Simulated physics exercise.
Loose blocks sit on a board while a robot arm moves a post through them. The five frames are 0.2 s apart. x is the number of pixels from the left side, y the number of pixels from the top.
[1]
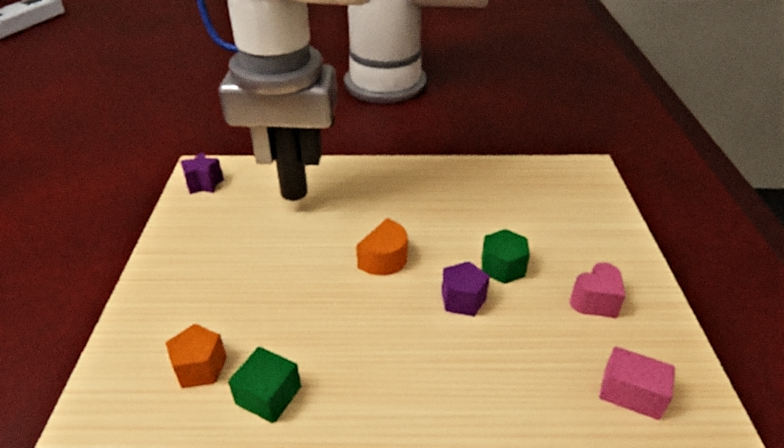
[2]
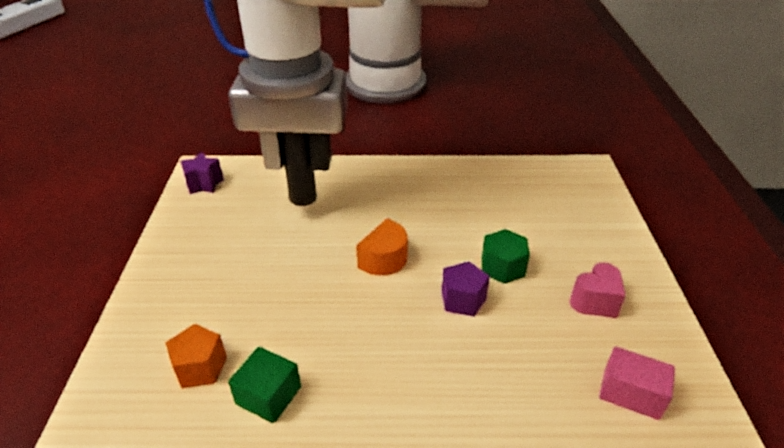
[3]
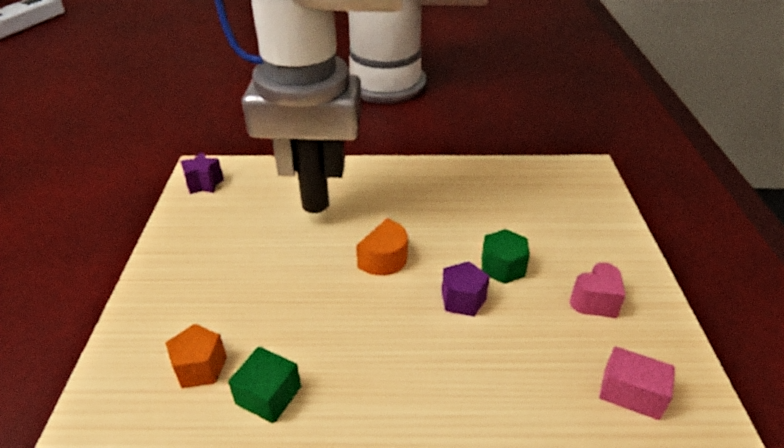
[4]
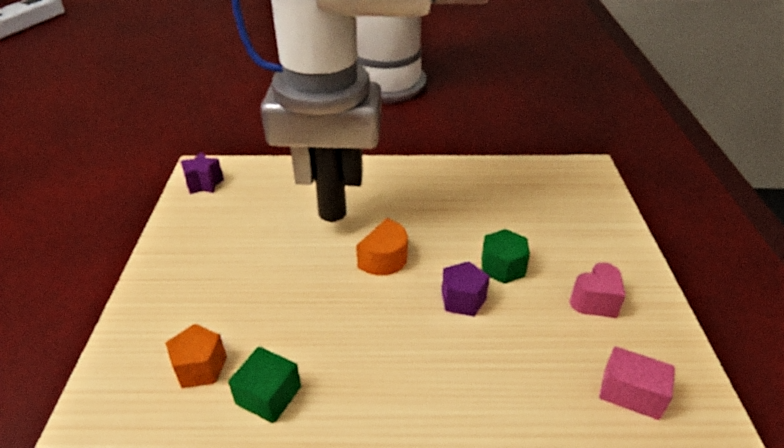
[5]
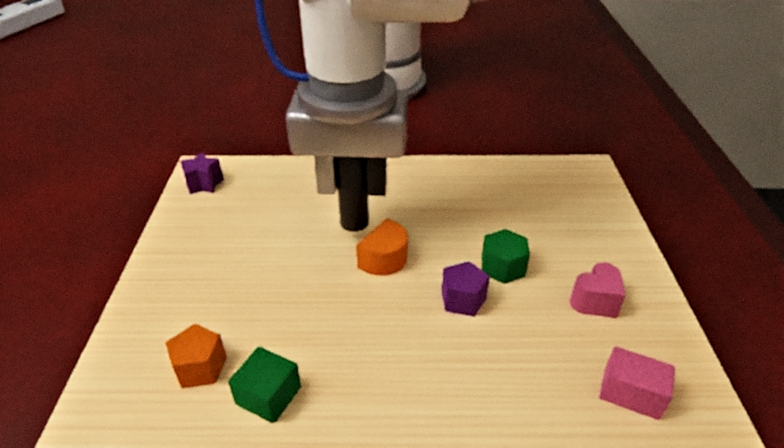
A robot arm with a dark post slides steadily rightward and slightly nearer over a pale wooden board on a dark red table, seen from above the near side by a still camera. A purple star sits at far left, orange and green blocks at near left, and orange, purple, green and pink ones toward the middle and right. The post closes in on the orange D-shaped block while every block stays still.
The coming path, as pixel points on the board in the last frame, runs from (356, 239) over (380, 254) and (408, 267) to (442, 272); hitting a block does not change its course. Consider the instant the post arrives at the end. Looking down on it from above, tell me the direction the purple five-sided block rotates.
The purple five-sided block rotates counterclockwise.
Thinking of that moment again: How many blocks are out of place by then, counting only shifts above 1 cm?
Going by the path, two of them shift by more than about 1 cm.
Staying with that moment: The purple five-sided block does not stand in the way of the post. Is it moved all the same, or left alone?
That block ends up displaced.
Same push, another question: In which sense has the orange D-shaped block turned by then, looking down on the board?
The orange D-shaped block rotates clockwise.
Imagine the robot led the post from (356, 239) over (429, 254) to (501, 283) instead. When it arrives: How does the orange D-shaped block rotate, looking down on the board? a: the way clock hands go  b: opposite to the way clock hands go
a - the way clock hands go.
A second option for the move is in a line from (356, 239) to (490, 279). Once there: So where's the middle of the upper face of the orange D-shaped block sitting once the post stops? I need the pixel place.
In the picture, it is at (415, 259).
On the path given first. One third of the way, post at (380, 238); orange D-shaped block at (401, 248).
Two thirds of the way, post at (409, 251); orange D-shaped block at (426, 266), turned 35° clockwise; purple five-sided block at (472, 280).
At the end, post at (444, 256); orange D-shaped block at (434, 273), turned 55° clockwise; purple five-sided block at (480, 286), turned 30° anticlockwise; green hexagonal block in place.
